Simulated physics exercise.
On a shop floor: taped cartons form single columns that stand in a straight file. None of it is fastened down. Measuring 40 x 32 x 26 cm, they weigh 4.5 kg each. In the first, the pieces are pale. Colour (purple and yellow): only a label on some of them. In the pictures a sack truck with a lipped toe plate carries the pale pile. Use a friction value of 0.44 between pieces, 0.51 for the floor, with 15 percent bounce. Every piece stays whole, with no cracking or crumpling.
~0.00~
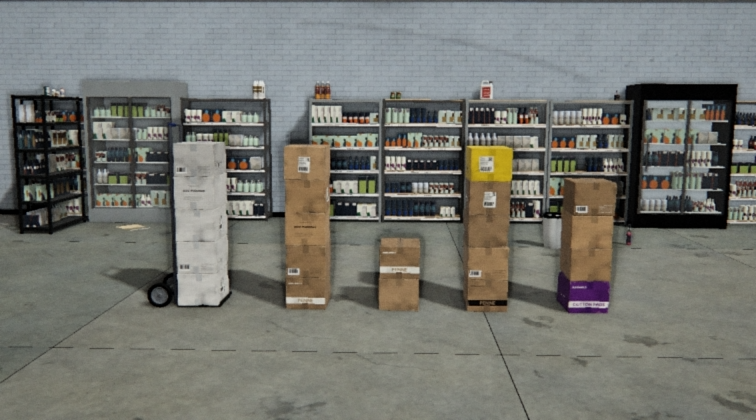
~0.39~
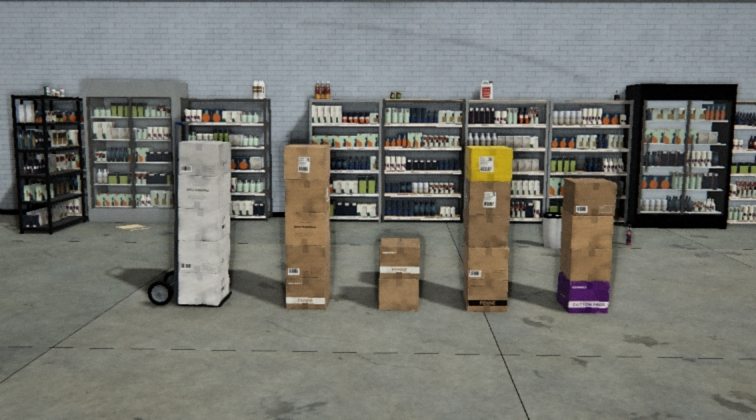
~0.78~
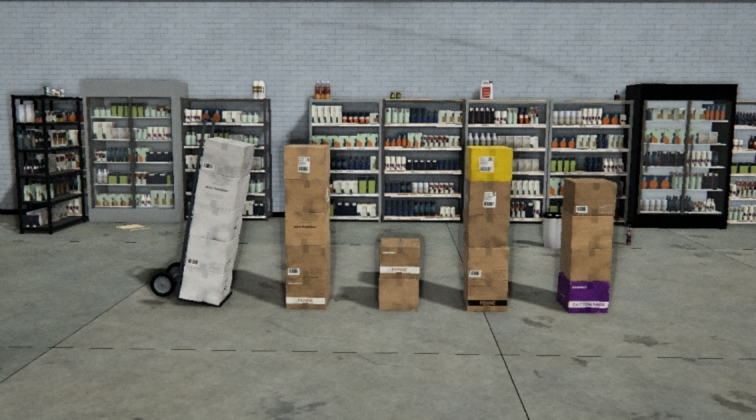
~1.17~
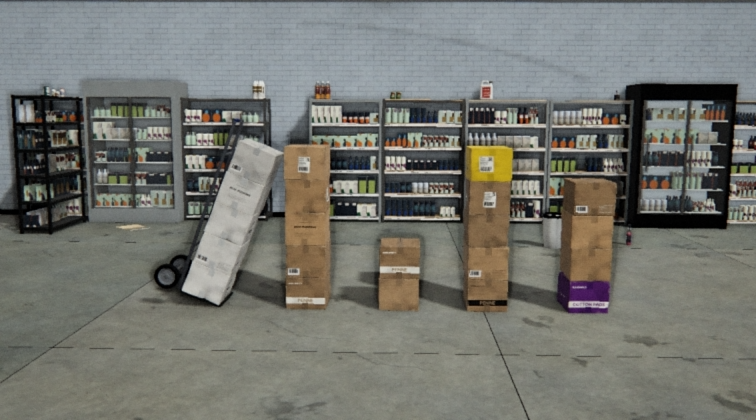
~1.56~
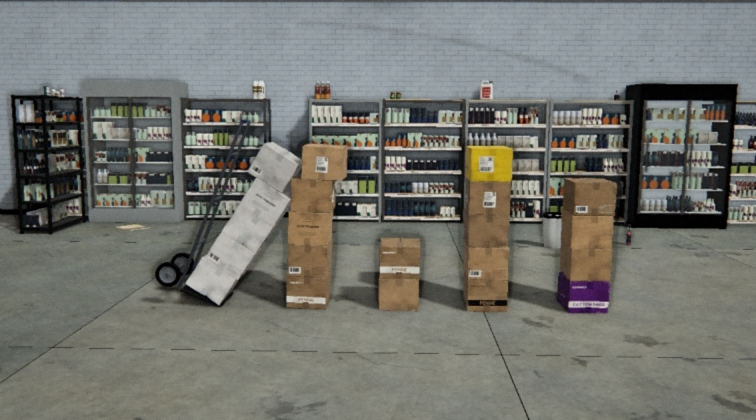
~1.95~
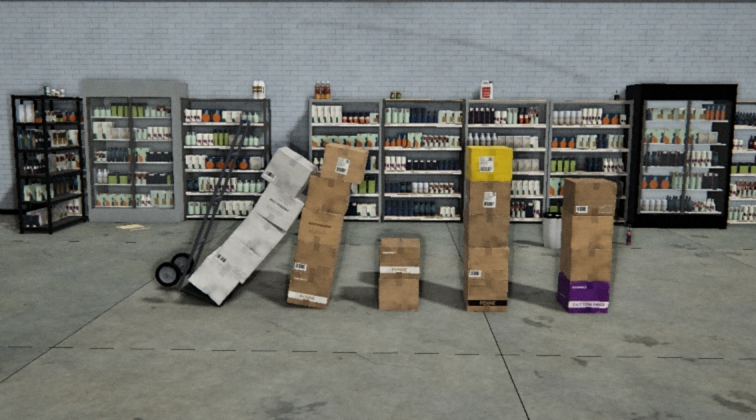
A sack truck carrying a pale column of taped cartons tilts rightward from upright, its load leaning further until the upper part meets the neighbouring brown column. Seen front-on from a still camera, four brown columns stand to its right on a grey shop floor before stocked shelves, one topped yellow, the last purple at its base. The struck column's top shifts right, then its lower cartons lean too.
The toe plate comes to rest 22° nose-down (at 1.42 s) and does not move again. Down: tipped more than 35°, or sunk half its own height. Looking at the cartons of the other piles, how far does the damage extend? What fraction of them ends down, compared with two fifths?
The fraction down is smaller than two fifths.
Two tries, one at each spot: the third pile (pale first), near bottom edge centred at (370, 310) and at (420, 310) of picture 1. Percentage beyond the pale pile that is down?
The first try gives 90 per cent, the second 30 per cent.
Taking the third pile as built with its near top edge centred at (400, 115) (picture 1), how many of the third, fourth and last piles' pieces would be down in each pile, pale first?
Down by pile: Third 6, fourth 5, last 4.
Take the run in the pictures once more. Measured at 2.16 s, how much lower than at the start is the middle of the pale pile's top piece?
Roughly 20 cm.
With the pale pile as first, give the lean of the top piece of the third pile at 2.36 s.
Measured from upright, roughly 0°.
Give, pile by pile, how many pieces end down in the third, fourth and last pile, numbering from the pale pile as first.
From the third pile 0, from the fourth pile 0 and from the last pile 0.
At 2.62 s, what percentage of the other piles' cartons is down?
By then, 25 per cent.
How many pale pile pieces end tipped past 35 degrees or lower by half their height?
5.
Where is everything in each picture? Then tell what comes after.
In the first frame (pixels give the middle of a visible side), truck frame (171, 162) 0° forward; purple carton (589, 298); yellow carton (492, 165); none of the others has stirred.
Truck frame (176, 160) 2° forward; yellow carton (492, 165), in the second frame.
Truck frame (199, 156) 11° forward, top of the pale pile leaning 11°; yellow carton (492, 165); none of the others has stirred, in the third frame.
Truck frame (223, 155) 20° forward, top of the pale pile leaning 22°; yellow carton (492, 165); none of the others has stirred, in the fourth frame.
Truck frame (229, 156) 22° forward, top of the pale pile leaning 32°; yellow carton (492, 165); movement in 3 of them, in the fifth frame.
Truck frame (229, 156) 22° forward, top of the pale pile leaning 33°; yellow carton (492, 165); purple carton (589, 298); steepest lean 10°, the carton at (327, 196); movement in 5 of them, in the sixth frame.
After 2.16 s, 5 of the pale pile down; none of the 16 other cartons down, 5 disturbed.
After 2.36 s, 5 of the pale pile down; 1 of the 16 other cartons down.
After 2.62 s, 5 of the pale pile down; 4 of the 16 other cartons down.
In the end (3.5 s), 5 of the pale pile down; 4 of the 16 other cartons down; yellow carton 36 mm from its place; purple carton unmoved. That is 25 per cent. From the last view, middles, yellow carton near (493, 163), purple carton near (583, 292).
